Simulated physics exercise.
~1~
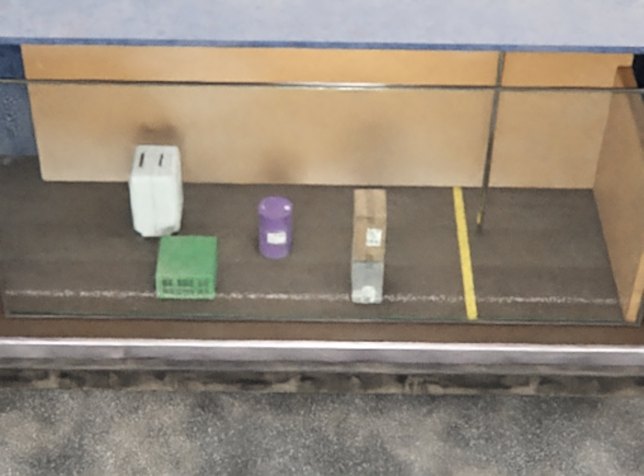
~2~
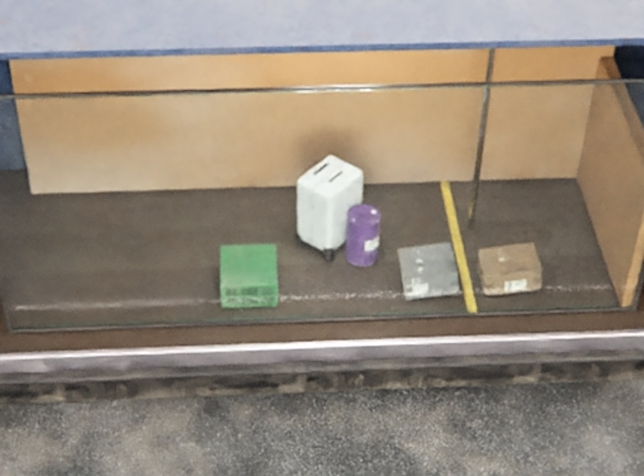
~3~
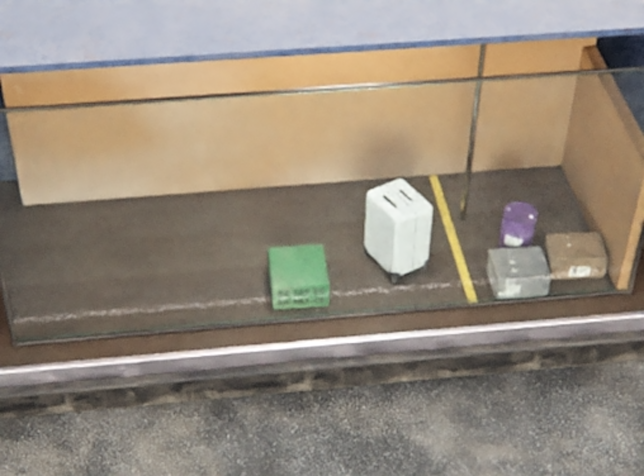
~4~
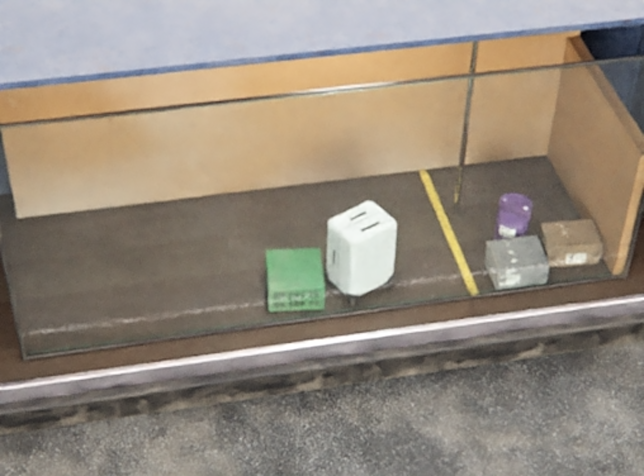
A white wheeled case slid right across a van's bay with a green crate and a purple drum, while two stacked packs toppled; the drum and both packs ended past the yellow line, but the case rolled back slightly and stayed short, beside the crate.
